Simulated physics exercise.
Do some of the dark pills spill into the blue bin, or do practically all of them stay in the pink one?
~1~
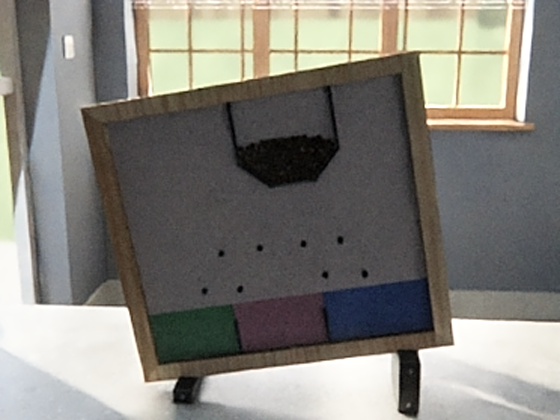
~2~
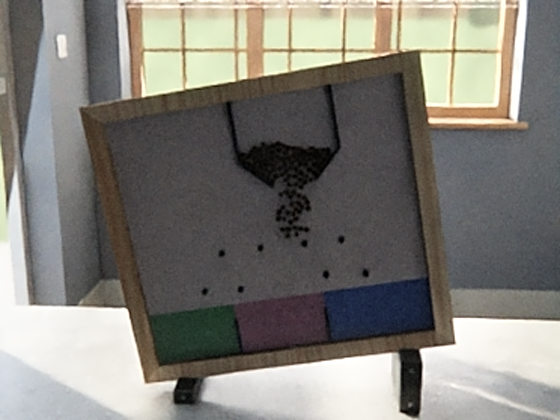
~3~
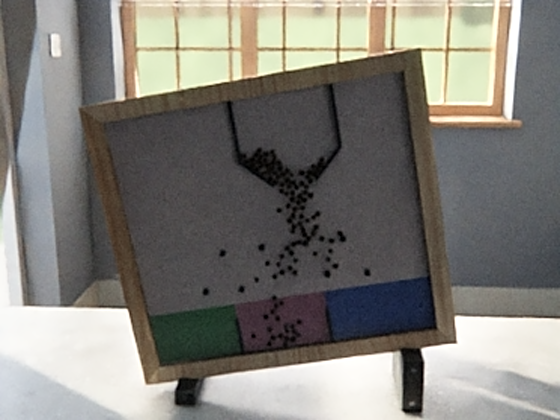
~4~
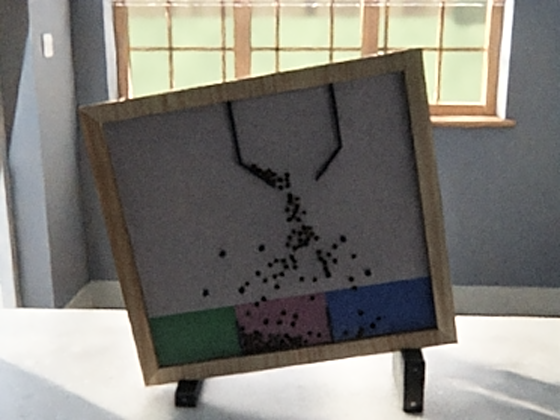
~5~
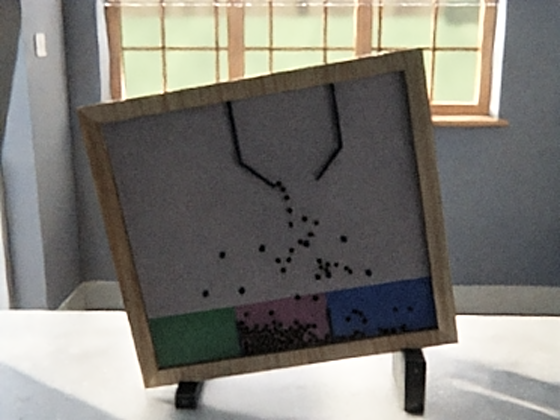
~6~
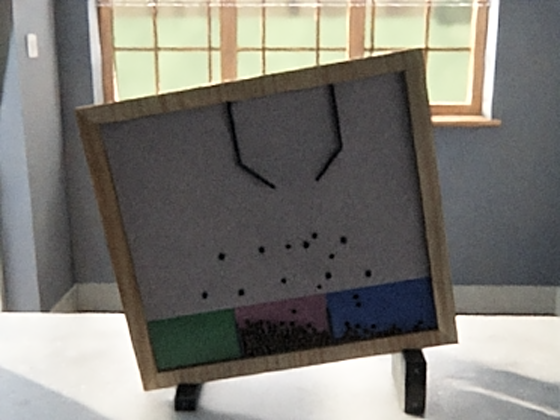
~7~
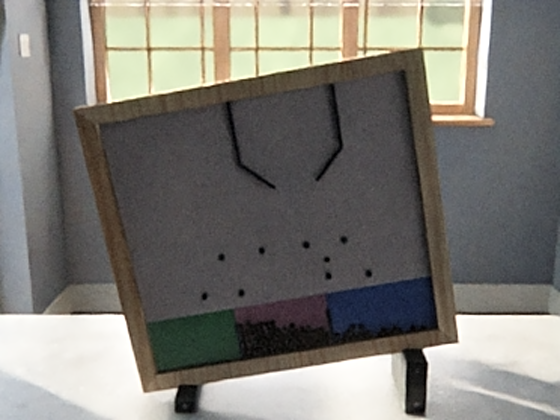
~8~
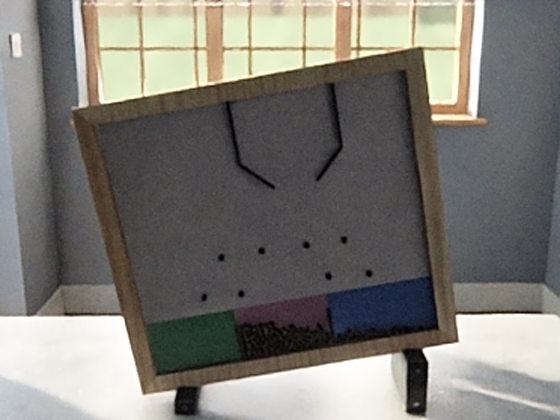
Some of them spill into the blue bin. Most still settle in the pink bin, and hardly any end up in the green.
